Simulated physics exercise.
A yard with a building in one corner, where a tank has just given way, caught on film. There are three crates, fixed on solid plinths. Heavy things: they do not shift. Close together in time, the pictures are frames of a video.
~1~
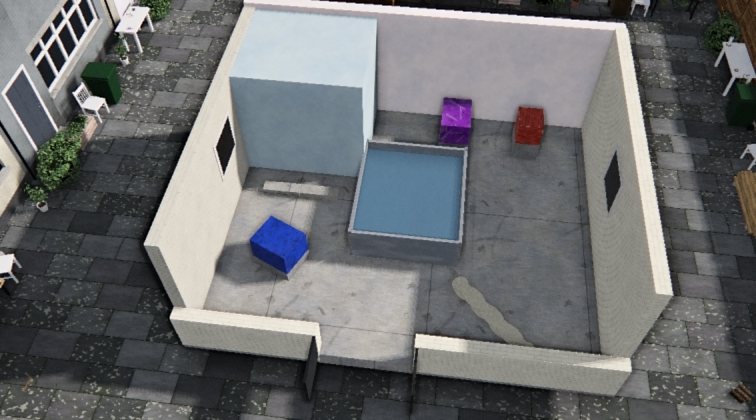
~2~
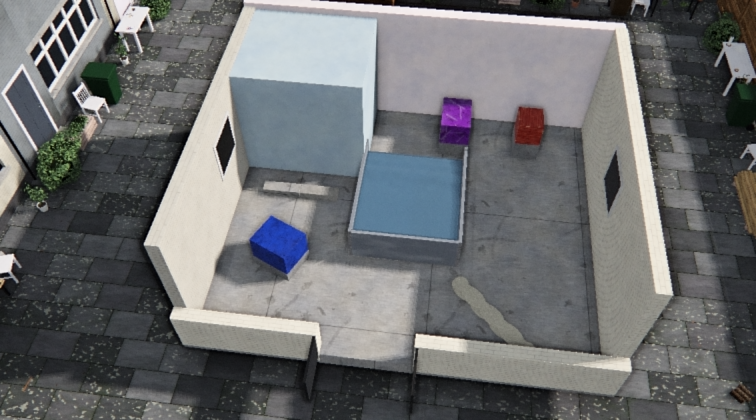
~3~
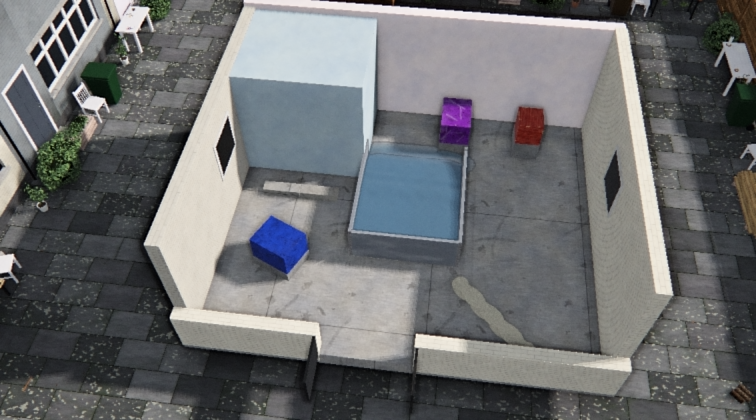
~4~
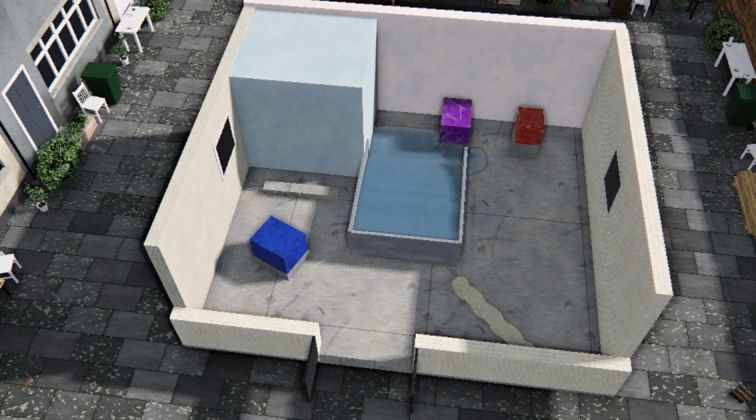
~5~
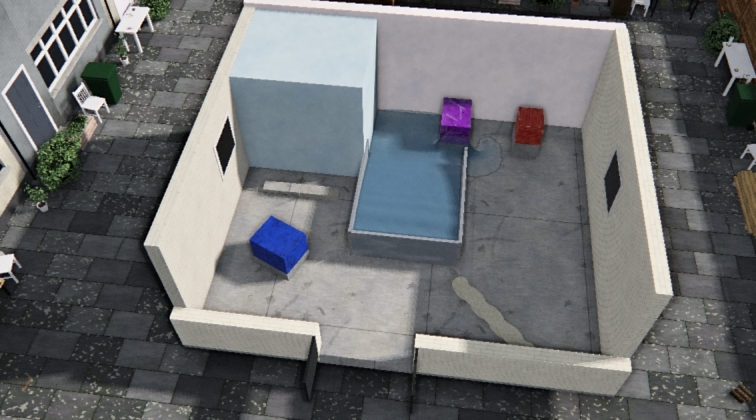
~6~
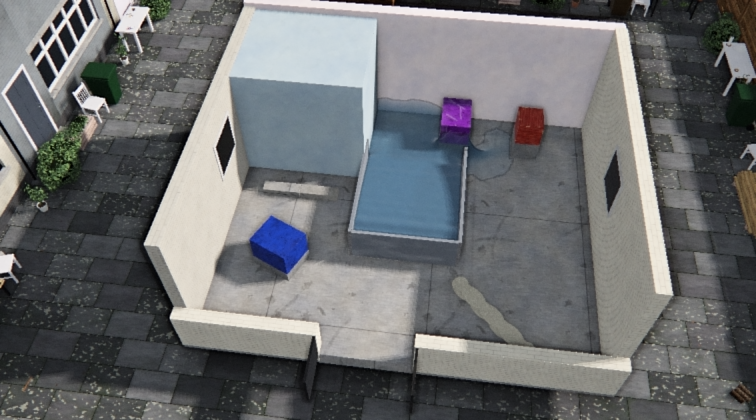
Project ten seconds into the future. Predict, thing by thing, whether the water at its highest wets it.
The blue crate is not wetted. The red crate is not wetted. The purple crate is wetted.
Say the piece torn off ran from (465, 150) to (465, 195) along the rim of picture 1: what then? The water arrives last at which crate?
It's the crate marked blue.
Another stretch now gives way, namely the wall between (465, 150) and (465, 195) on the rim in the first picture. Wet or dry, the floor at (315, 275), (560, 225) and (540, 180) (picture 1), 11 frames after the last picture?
First: Spared by the leak. Second: Reached by the flood. Third: Reached by the flood.
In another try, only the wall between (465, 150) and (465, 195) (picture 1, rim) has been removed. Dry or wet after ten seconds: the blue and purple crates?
In my view the blue crate is never reached, and the purple crate is never reached.
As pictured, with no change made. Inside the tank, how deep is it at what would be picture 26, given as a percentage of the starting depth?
Roughly 38 percent.
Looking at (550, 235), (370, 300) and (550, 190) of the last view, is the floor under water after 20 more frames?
Result by point, in sequence: Waterlogged, then unwetted, then waterlogged.
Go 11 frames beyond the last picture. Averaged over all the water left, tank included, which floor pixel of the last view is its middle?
I'd say near (432, 166).
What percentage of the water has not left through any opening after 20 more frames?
I'd say around 100 per cent.
A moment on, water covers 20 % of the floor; the blue crate not reached, the red crate water round its plinth, the purple crate water round its plinth.
Next, water covers 30 % of the floor; the blue crate not reached, the red crate water round its plinth, the purple crate water round its plinth.
Then, water covers 35 % of the floor; the blue crate not reached, the red crate water round its plinth, the purple crate water round its plinth.
Later, water covers 55 % of the floor; the blue crate not reached, the red crate water round its plinth, the purple crate water round its plinth.
In the end, water covers 70 % of the floor; the blue crate stayed above the water, the red crate stayed above the water, the purple crate was topped.
